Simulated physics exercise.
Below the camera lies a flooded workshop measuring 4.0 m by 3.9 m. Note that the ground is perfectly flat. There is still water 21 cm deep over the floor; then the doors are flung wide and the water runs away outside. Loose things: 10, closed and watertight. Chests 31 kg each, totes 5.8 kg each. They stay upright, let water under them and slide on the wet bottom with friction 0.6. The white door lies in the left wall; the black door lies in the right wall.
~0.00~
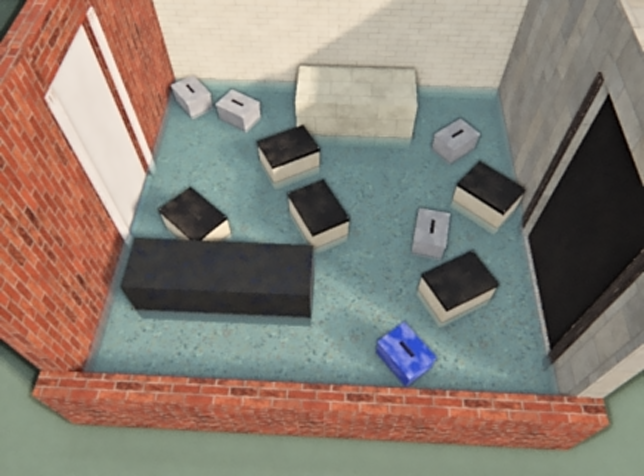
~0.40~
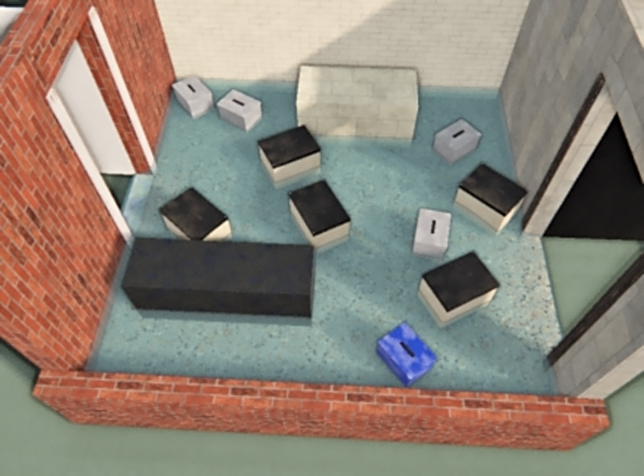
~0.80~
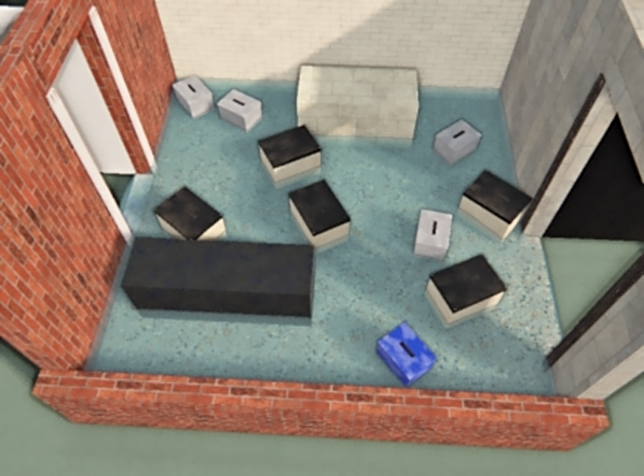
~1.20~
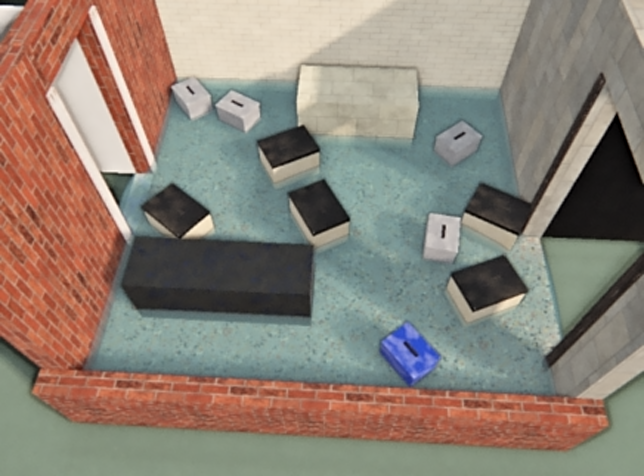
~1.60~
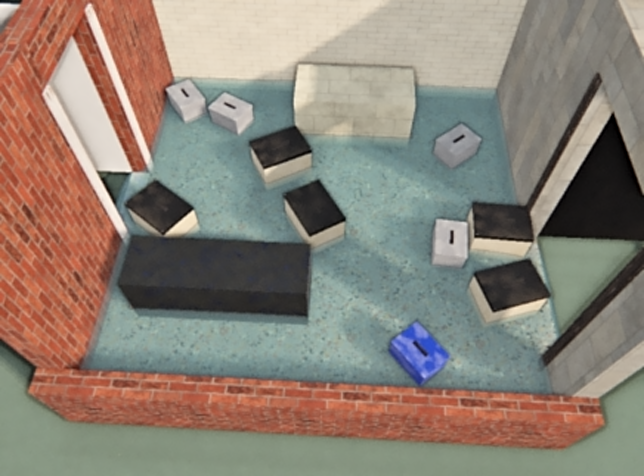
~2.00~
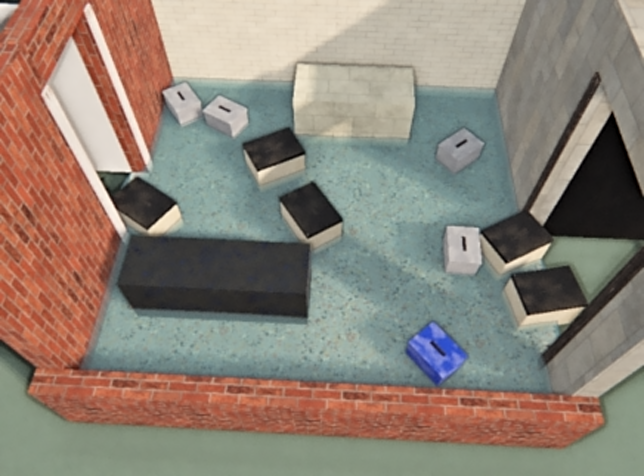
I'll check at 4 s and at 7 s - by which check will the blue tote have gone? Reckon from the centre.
It will be gone only by the second check.
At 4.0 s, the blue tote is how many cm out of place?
About 80 cm by then.
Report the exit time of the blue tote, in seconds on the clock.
Close to 5.5 s, I'd say.
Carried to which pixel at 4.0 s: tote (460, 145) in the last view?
Look for it near (467, 182).
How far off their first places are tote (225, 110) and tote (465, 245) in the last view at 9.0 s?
So the first one has shifted 140 cm and the other is washed out.
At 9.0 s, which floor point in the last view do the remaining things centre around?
Around (247, 212).
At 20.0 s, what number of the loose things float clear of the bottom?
At that time the total is 0.
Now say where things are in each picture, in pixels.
The first frame shows the blue tote at (407, 349) floats; 21 cm deep round most things; 0 of 10 have shifted.
The second frame shows the blue tote at (407, 350), afloat; 21 cm deep round most things; 0 of 10 have shifted.
The third frame shows the blue tote at (407, 350) floats; about 2640 L in view; 3 of 10 have shifted.
The fourth frame shows the blue tote at (411, 349), afloat, 4 cm from its start; 19 cm deep round most things; 4 of 10 have shifted.
The fifth frame shows the blue tote at (420, 349), afloat, 15 cm from its start; about 2460 L in view; 9 of 10 have shifted.
The sixth frame shows the blue tote at (438, 349), afloat, 30 cm from its start; 17 cm deep round most things; 9 of 10 have shifted.
After 4.0 s the blue tote is near (500, 347), 0.8 m from its start, afloat; 4 of 10 are out; 6 afloat.
After 9.0 s the blue tote has gone out (at 5.4 s); 7 of 10 are out; 1 afloat.
After 16.0 s the blue tote has gone out (at 5.4 s); 8 of 10 are out; 0 afloat.
After 20.0 s the blue tote has gone out (at 5.4 s); 8 of 10 are out; 0 afloat.
